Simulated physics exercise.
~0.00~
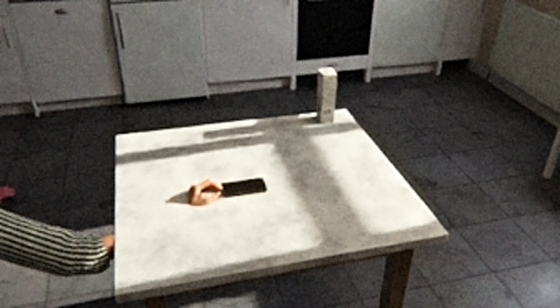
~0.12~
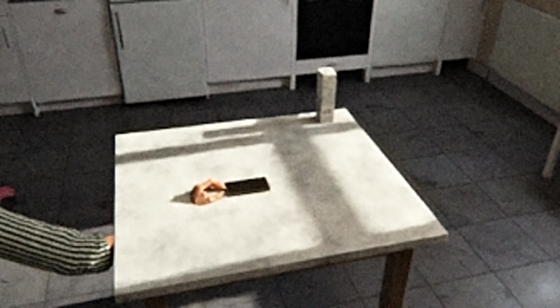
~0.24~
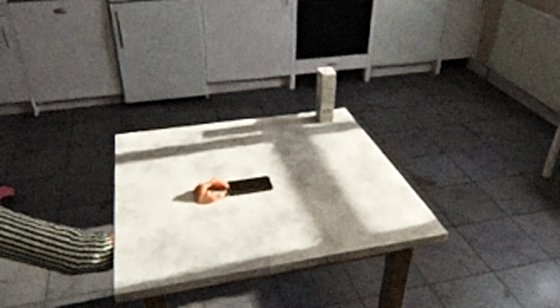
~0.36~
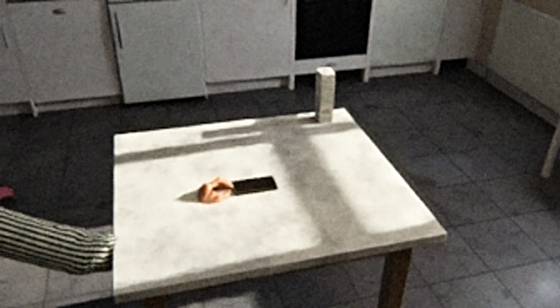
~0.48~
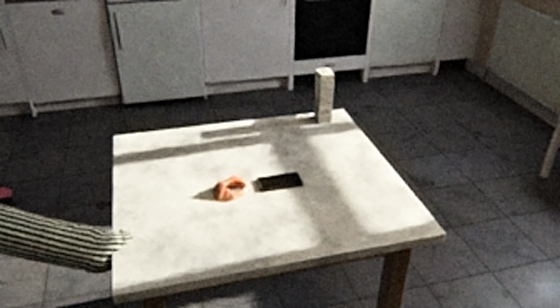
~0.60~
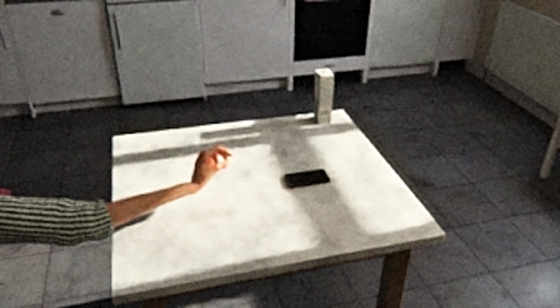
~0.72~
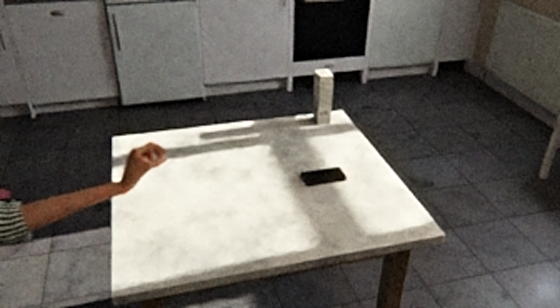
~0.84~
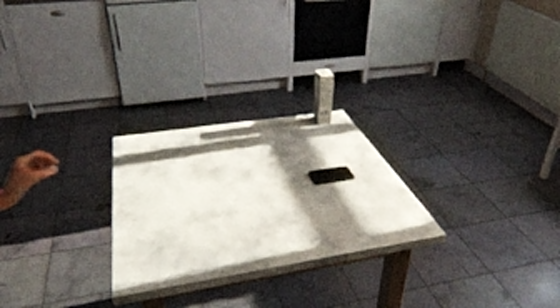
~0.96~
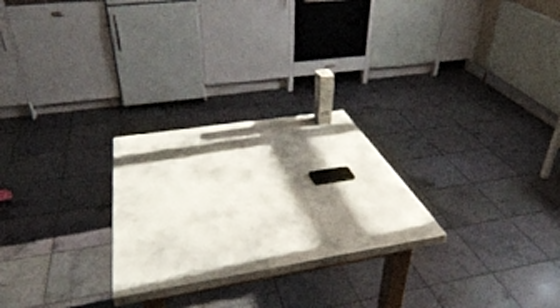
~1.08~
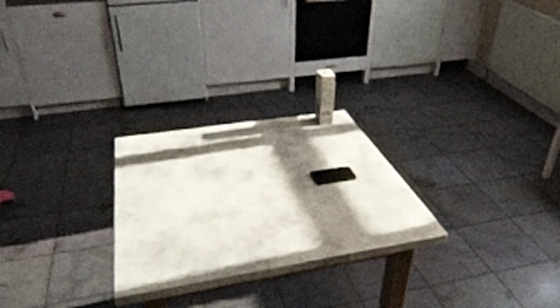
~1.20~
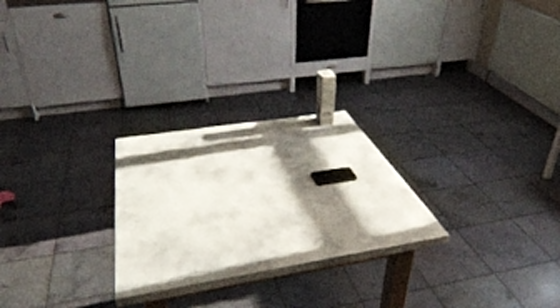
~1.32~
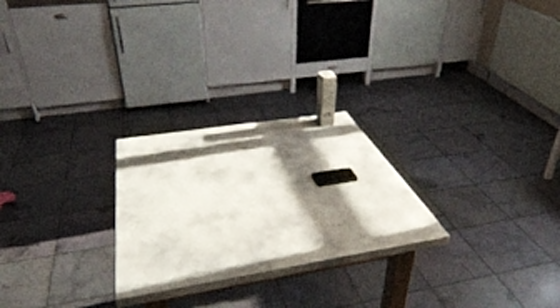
In a kitchen with white cabinets and a dark tiled floor, a pale table stands in patches of sunlight, with a black phone near its middle and a white carton upright at the far edge. A hand in a striped sleeve rests against the left end of the phone and eases it slightly to the right. The hand then gives it a shove, lets go and draws back to the left. The phone slides on alone, slows and stops in the shadowed strip. The arm leaves view, and the phone lies still on the table, the carton unmoved.
